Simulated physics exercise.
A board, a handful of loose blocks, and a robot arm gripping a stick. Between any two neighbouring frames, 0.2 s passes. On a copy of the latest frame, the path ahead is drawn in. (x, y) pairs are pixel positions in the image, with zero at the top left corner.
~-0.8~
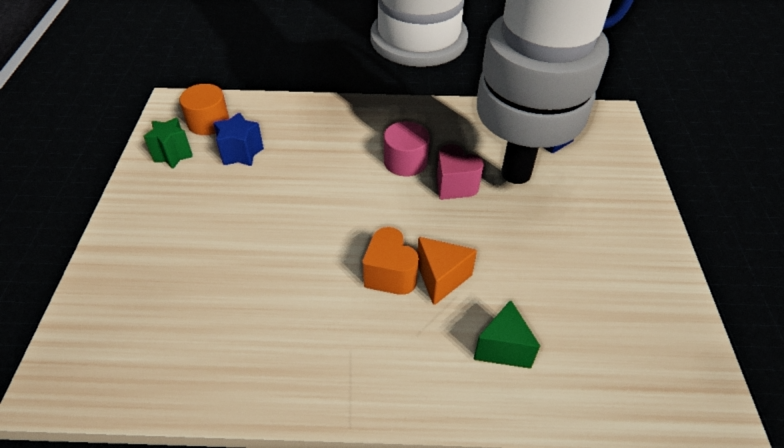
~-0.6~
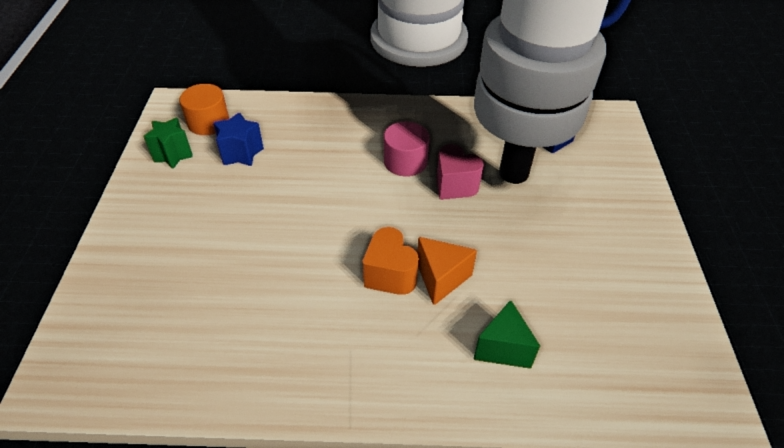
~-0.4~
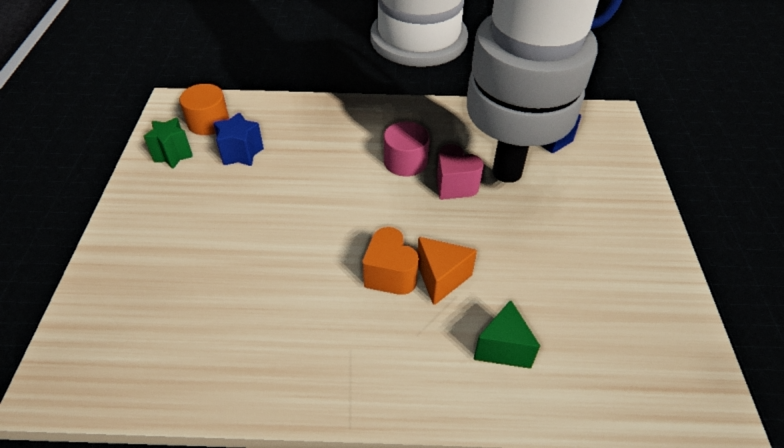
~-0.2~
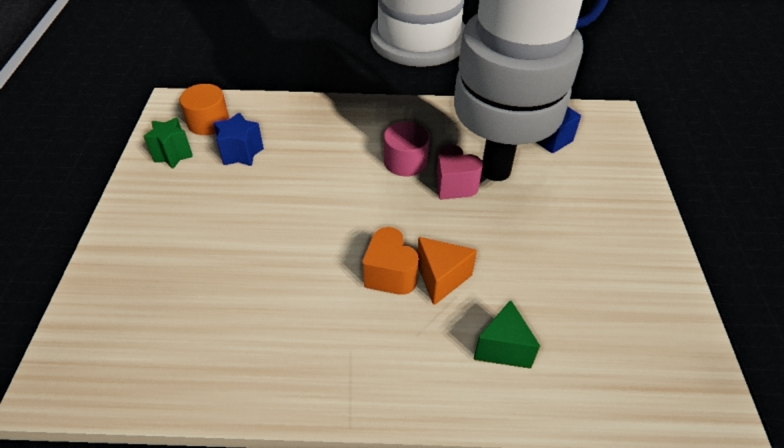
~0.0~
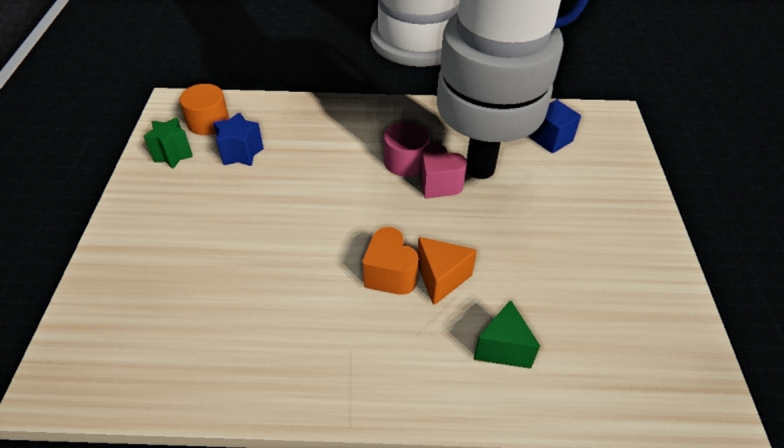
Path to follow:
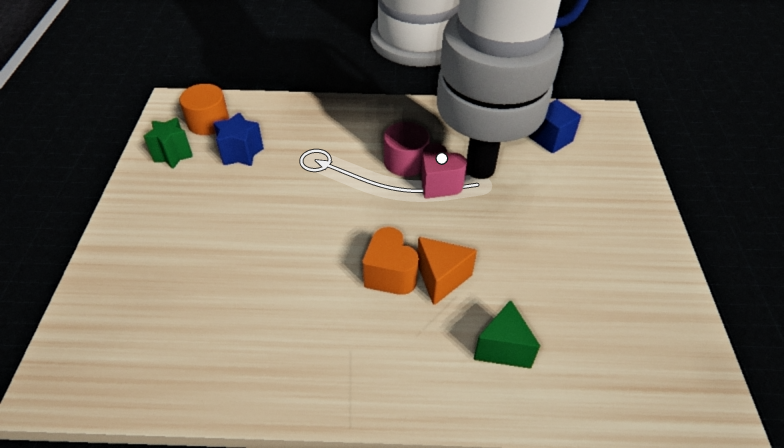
Robot arm sliding a black stick left across a wooden board, nudging a pink block slightly left beside a pink round block.
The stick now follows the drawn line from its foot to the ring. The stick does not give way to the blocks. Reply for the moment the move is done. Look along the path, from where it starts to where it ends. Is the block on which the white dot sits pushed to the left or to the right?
Seen from start to end, it moves left.
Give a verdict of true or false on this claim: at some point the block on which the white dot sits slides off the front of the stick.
Verdict: True.
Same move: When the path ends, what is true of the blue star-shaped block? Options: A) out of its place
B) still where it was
The answer is B.
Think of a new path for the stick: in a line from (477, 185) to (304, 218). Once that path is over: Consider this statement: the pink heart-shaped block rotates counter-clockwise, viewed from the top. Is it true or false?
Verdict: False.
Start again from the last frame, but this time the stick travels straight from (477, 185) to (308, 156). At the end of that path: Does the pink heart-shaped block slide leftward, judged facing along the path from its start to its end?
Yes - that is the case.
Path on the board, from (477, 185) by way of (420, 191) and (364, 180) to (316, 160); the dot is on the pink heart-shaped block.
The first path, step by step. One third of the way, stick at (421, 176); pink round block at (403, 134); pink heart-shaped block at (390, 166), turned 50° clockwise.
Two thirds of the way, stick at (362, 164); pink round block at (403, 134); pink heart-shaped block at (334, 163), turned 25° clockwise.
At the end, stick at (314, 145); blue star-shaped block in place; pink round block at (403, 134); pink heart-shaped block at (319, 162), turned 20° anticlockwise.
